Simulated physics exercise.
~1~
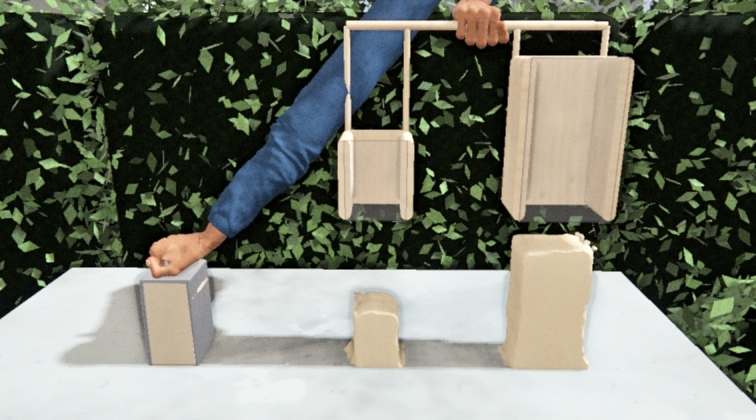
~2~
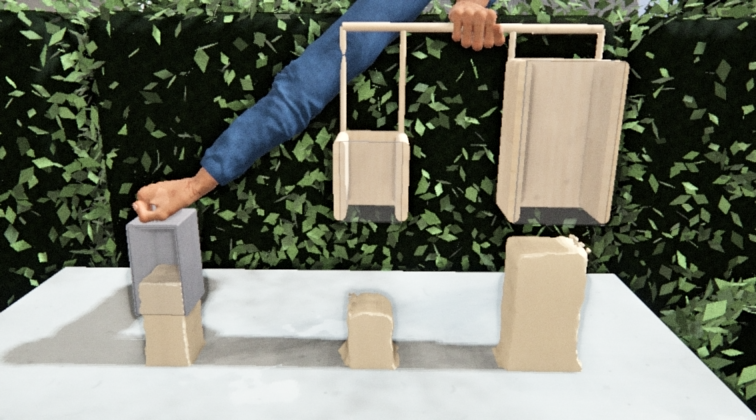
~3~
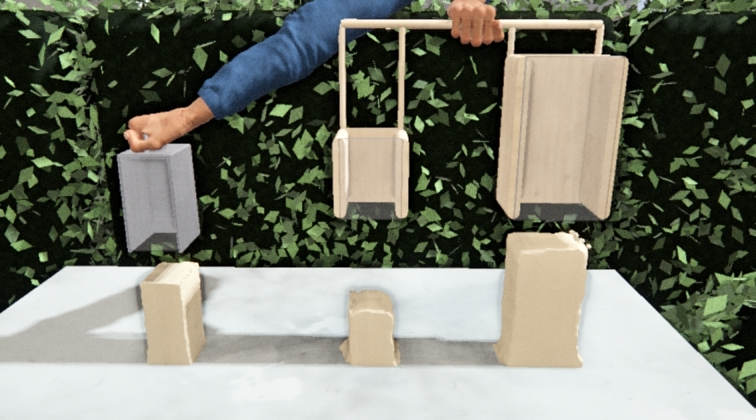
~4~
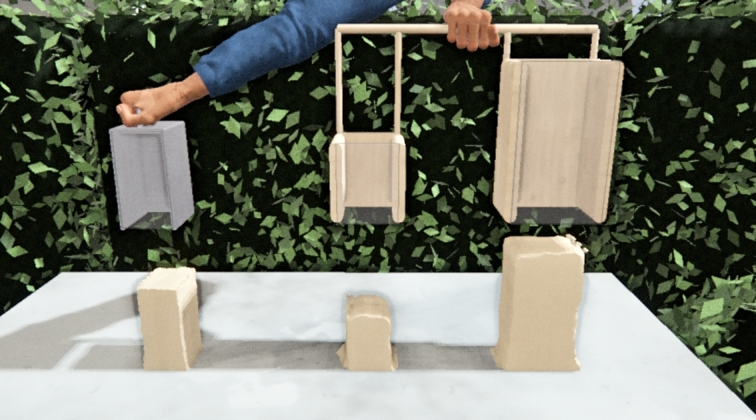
On a white table by a hedge, a hand lifts a grey tin off a tan block, which stays standing.
